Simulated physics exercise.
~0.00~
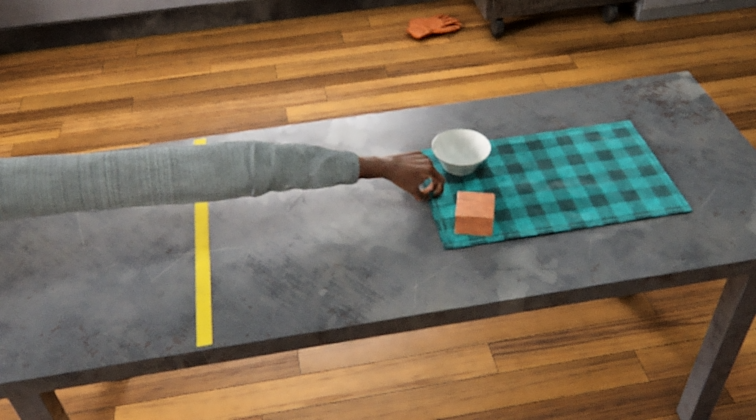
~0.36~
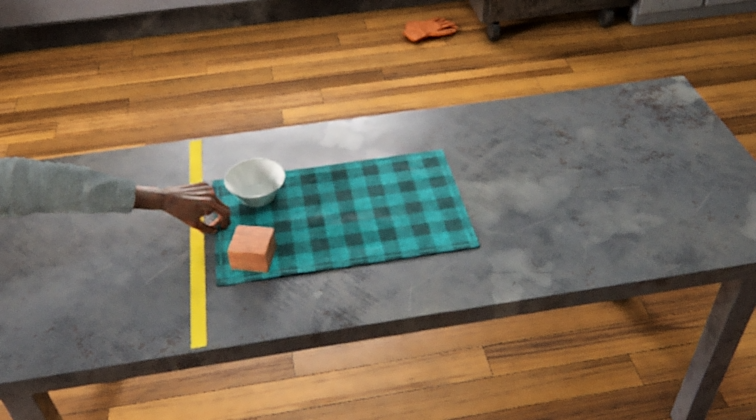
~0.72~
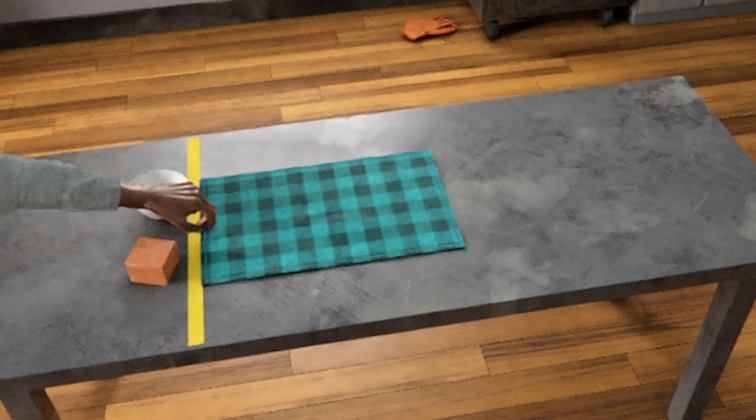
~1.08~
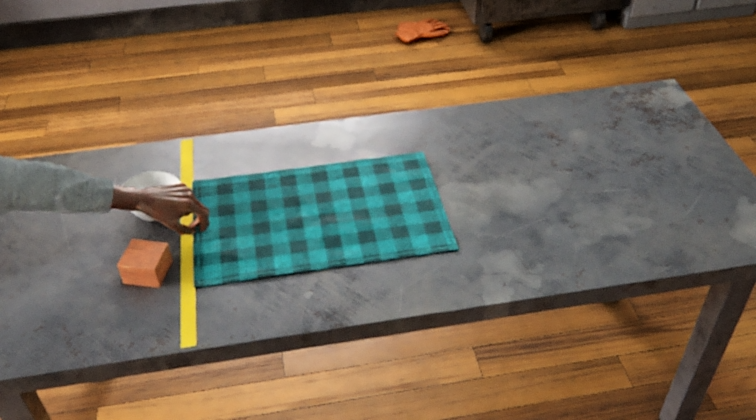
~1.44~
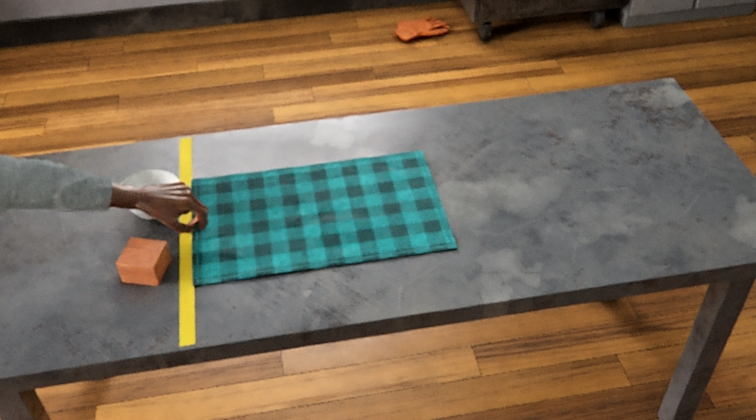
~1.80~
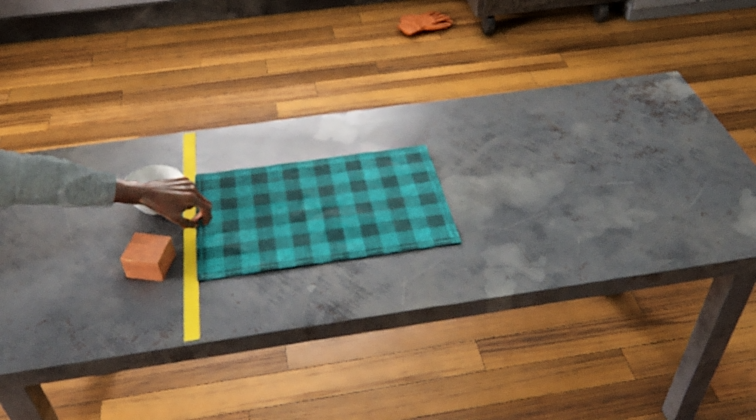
At first, a hand in a grey sleeve grips the left edge of a turquoise checked table runner on a grey table, with a white bowl and an orange block resting near that edge. The hand pulls the runner left toward a strip of yellow tape, and both objects ride along with it. When the edge reaches the tape, the runner stops, but the bowl and the block slide off the front onto the bare tabletop. They come to rest left of the tape, the bowl partly hidden behind the hand, which stays at the runner's edge.
